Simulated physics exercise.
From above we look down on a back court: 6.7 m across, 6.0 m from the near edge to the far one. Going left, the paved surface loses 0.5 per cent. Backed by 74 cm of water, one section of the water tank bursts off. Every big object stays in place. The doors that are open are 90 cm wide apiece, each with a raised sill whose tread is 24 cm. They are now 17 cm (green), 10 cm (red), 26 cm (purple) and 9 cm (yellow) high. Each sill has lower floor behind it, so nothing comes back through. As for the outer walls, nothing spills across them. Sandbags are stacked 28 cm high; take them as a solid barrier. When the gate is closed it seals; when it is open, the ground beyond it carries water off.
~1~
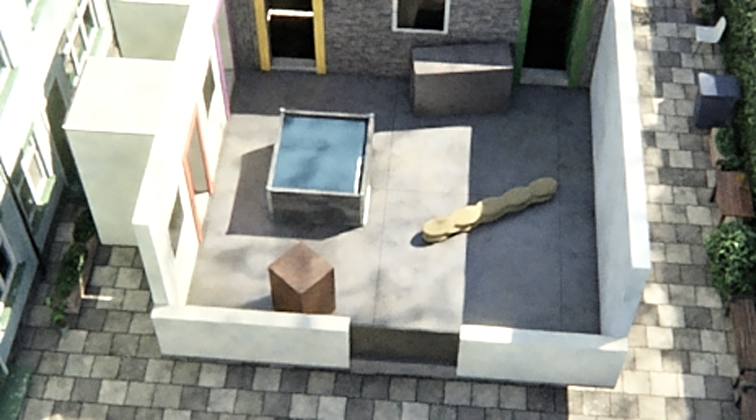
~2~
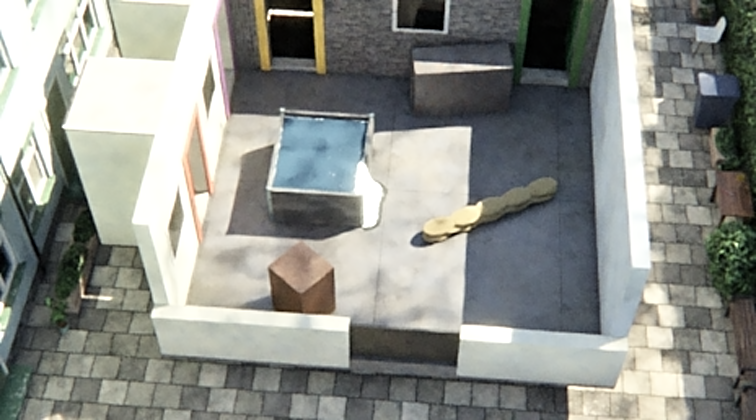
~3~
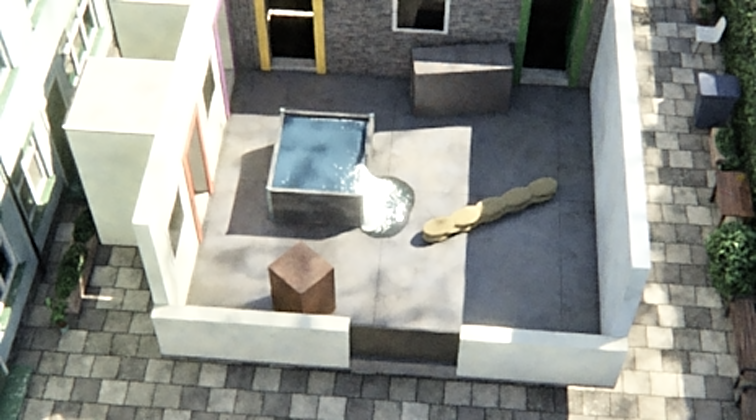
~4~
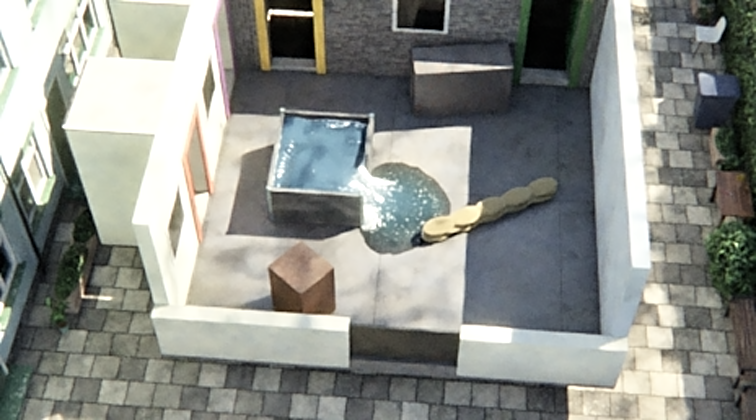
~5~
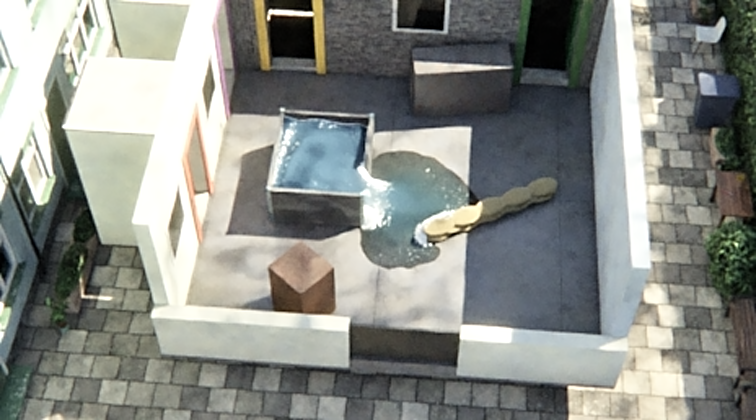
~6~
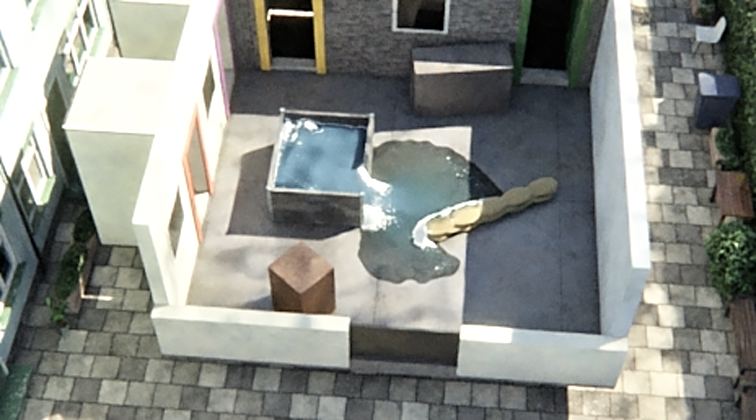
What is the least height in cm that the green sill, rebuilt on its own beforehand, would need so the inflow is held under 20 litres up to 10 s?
Around 21 cm would be enough.
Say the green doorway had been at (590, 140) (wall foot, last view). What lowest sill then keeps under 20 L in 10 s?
Roughly 18 cm.
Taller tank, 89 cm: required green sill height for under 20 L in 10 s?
The step needs to be some 25 cm.
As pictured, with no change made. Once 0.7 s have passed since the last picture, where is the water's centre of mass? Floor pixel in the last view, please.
Roughly (371, 195).
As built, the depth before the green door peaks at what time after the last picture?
That happens close to 2.6 s on the clock.
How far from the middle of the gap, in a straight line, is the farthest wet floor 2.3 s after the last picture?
5.0 m.
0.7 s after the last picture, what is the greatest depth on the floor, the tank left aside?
Around 36 centimetres.
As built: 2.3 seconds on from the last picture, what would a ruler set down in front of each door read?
Depth (cm): Green 25 / red 0 / purple 0 / yellow 0.
Then, 0.7 s after the last picture water covers 25 % of the floor, deepest (36 cm) near (436, 224); it has not reached the green door.
Then, 2.3 s after the last picture water covers 45 % of the floor, deepest (32 cm) near (590, 103); 25 cm at the green door, 11 litres in over its 17 cm sill.
Then, 9.3 s after the last picture water covers 90 % of the floor, deepest (13 cm) near (315, 334); 7 cm at the green door, 46 litres in over its 17 cm sill.
At the green door as built, the water peaked near 26 cm, 2.5 s after the last picture.
With a sill of 18 cm, 38 litres would have come in within the 10 s; with 24.5 cm, 9 litres. So under 20 litres takes about 21 cm.
